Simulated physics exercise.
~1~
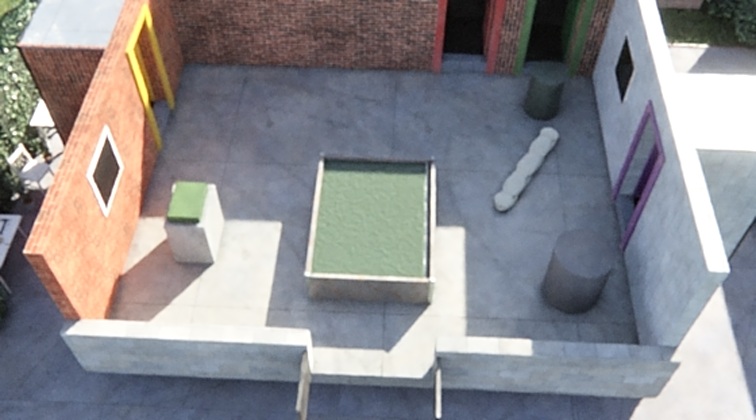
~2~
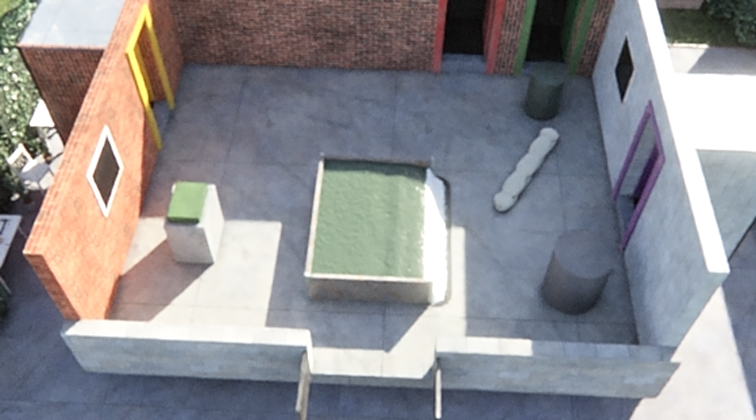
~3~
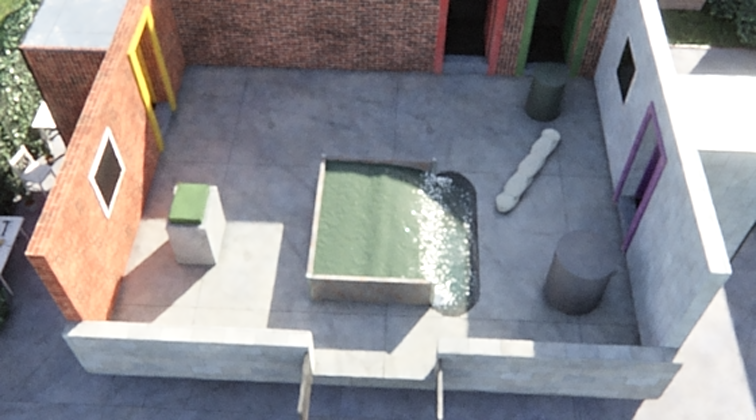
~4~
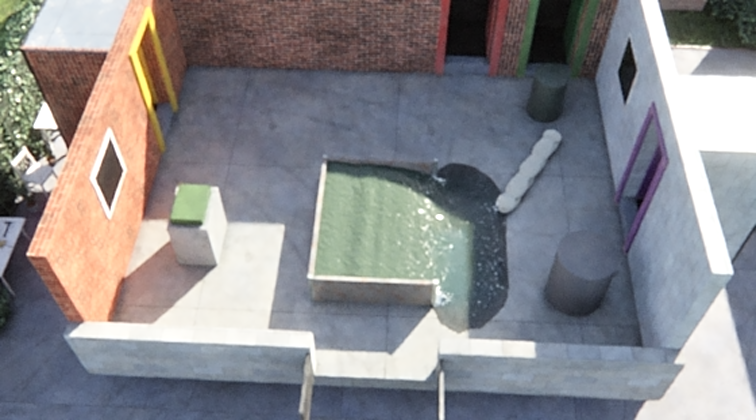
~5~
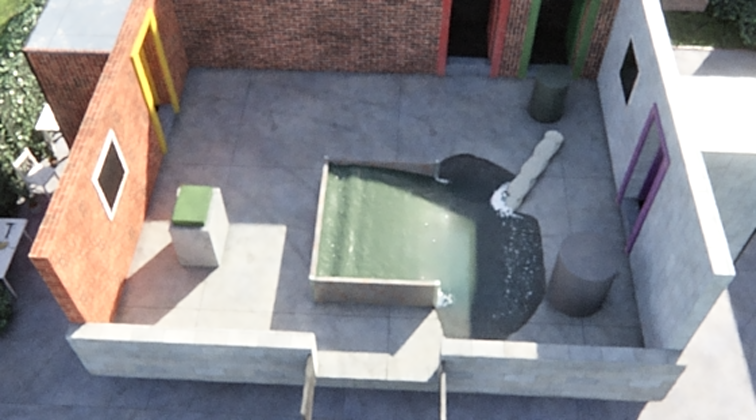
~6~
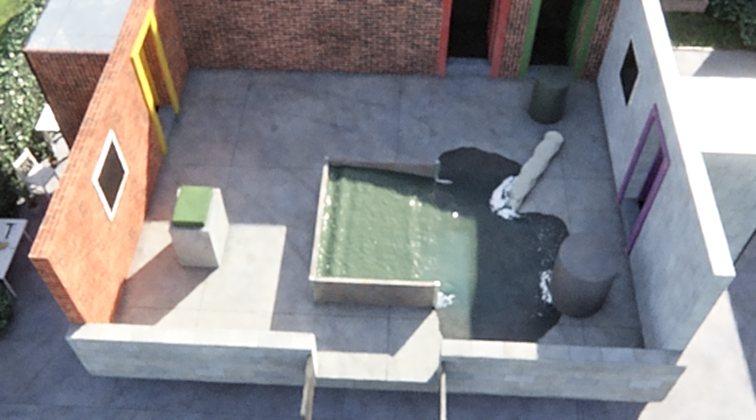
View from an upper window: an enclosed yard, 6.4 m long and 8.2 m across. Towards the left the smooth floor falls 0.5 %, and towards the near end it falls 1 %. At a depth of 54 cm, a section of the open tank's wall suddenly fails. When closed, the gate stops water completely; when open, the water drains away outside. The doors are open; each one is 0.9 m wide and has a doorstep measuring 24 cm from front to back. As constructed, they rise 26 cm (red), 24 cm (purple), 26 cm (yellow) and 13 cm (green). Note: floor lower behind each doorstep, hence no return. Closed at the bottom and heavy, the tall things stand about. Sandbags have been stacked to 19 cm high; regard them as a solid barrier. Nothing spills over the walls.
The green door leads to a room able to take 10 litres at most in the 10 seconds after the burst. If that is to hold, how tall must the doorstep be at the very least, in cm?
Close to 13.5 cm is just enough.
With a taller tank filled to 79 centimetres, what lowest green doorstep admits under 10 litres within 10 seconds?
The step needs to be some 19 cm.
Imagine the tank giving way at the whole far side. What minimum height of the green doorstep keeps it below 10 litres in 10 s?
Required height: Approx. 10.0 cm.
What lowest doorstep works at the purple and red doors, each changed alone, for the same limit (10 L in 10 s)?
Close to 28 cm (purple) and close to 8.5 cm (red).
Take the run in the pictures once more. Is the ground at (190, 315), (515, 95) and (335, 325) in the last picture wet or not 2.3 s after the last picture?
One by one: Clear, drenched, clear.
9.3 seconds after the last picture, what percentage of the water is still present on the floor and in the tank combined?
Something like 92 per cent of it remains.
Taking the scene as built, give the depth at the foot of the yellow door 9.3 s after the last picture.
Some 5.5 cm.
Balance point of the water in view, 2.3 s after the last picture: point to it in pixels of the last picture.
The centre of all the water is around (509, 241).
Then, 0.7 s after the last picture water covers 25 % of the floor, deepest (36 cm) near (624, 255); it has not reached the green door.
Then, 2.3 s after the last picture water covers 35 % of the floor, deepest (30 cm) near (633, 312); 6 cm at the green door, 0 litres in over its 13 cm doorstep.
Then, 9.3 s after the last picture water covers 90 % of the floor, deepest (12 cm) near (157, 180); 5 cm at the green door, 11 litres in over its 13 cm doorstep.
At the green door as built, the water peaked near 17 cm, 3.5 s after the last picture.
Run again over the same 10 s with other heights there, 18 litres in over 11.5 cm, 3 litres over 16 cm. The limit of 10 litres is kept from about 13.5 cm up.
